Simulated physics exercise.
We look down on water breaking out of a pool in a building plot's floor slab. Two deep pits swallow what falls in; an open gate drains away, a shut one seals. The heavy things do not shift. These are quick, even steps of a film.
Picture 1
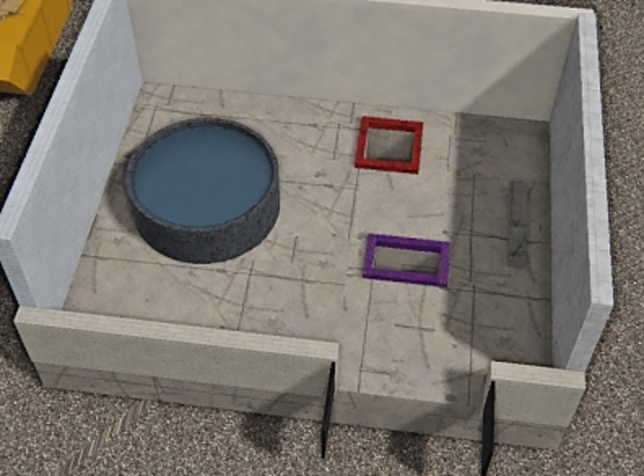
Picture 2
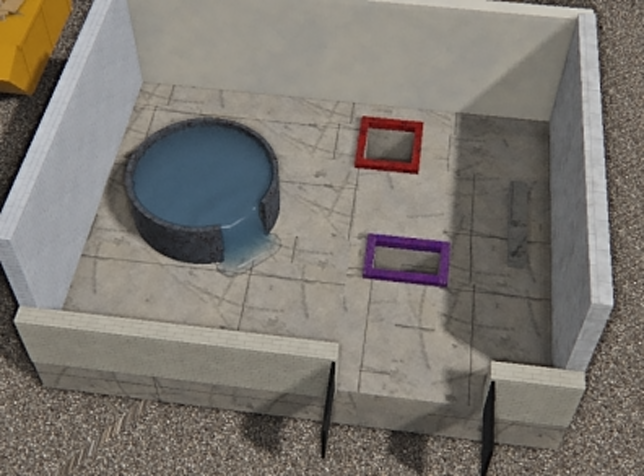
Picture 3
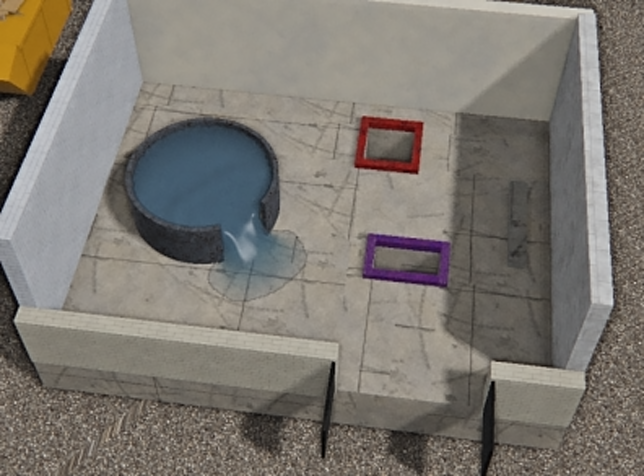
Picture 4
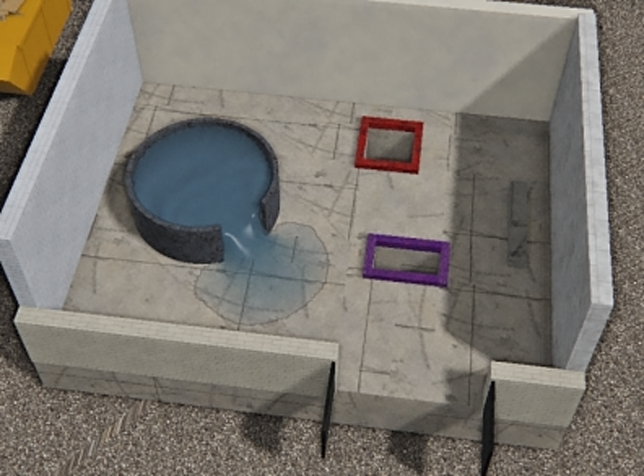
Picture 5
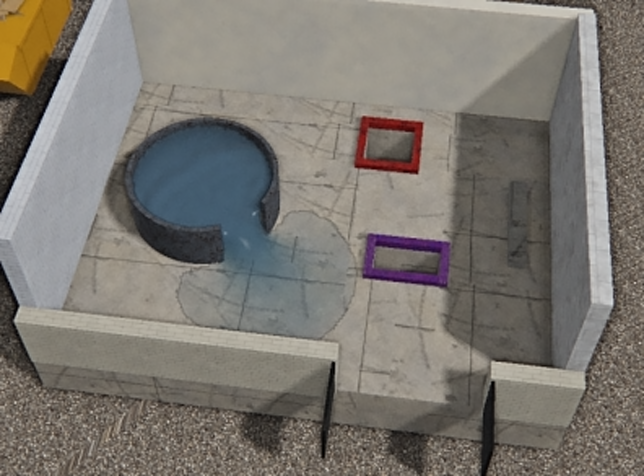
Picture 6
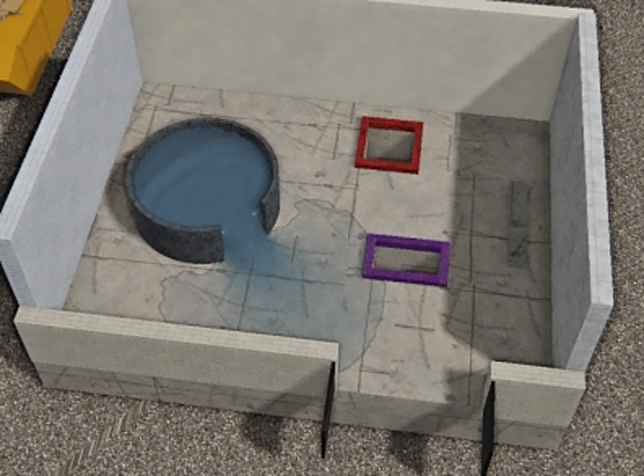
Water breaks through the lower right side of a round, dark-walled pool and spreads over the cracked grey floor in a thin, widening sheet, reaching toward the front wall and the floor beside a purple-framed pit. The roofless, pale-walled plot is seen from above by a still camera, with the pool at left. A red-framed pit lies beyond the purple one, and yellow shows at top left.
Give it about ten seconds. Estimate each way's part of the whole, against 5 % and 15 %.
In the end: The gate takes above 15 %; the red pit takes not even 5 %; the purple pit takes not even 5 %.
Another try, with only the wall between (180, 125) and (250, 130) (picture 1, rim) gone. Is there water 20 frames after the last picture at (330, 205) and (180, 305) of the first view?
One after the other: Flooded, clear.
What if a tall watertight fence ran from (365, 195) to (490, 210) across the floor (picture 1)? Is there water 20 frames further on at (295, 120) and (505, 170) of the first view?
As listed: Not flooded, not flooded.
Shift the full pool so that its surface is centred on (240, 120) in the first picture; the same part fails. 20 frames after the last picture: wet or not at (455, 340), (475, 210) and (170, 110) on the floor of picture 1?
As listed: Awash, awash, not flooded.
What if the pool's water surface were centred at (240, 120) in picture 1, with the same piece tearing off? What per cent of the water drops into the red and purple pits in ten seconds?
Per cent: Red 0, purple 6.
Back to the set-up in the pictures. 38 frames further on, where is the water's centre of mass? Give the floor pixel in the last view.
Roughly at (309, 253).
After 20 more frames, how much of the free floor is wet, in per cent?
Roughly 45 per cent.
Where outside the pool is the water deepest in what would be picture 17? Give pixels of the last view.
Roughly at (551, 399).
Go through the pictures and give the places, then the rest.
Still water in the pool at (203, 175), in the first picture.
The front is at (226, 270), out from the gap at (245, 237), in the second picture.
The front is at (251, 294), out from the gap at (245, 239), in the third picture.
Water pours out at (245, 240) and has run to (282, 313), in the fourth picture.
The front is at (314, 335), out from the gap at (245, 239), in the fifth picture.
The front is at a hidden place, out from the gap at (245, 239), in the sixth picture.
A moment on, water covers 25 % of the floor; the gate 1 %, the red pit 0 %, the purple pit 0 %.
Next, water covers 40 % of the floor; the gate 5 %, the red pit 0 %, the purple pit 1 %.
Then, water covers 45 % of the floor; the gate 11 %, the red pit 0 %, the purple pit 1 %.
Later, water covers 70 % of the floor; the gate 19 %, the red pit 0 %, the purple pit 1 %.
In the end, water covers 95 % of the floor; the gate 30 %, the red pit 0 %, the purple pit 1 %.
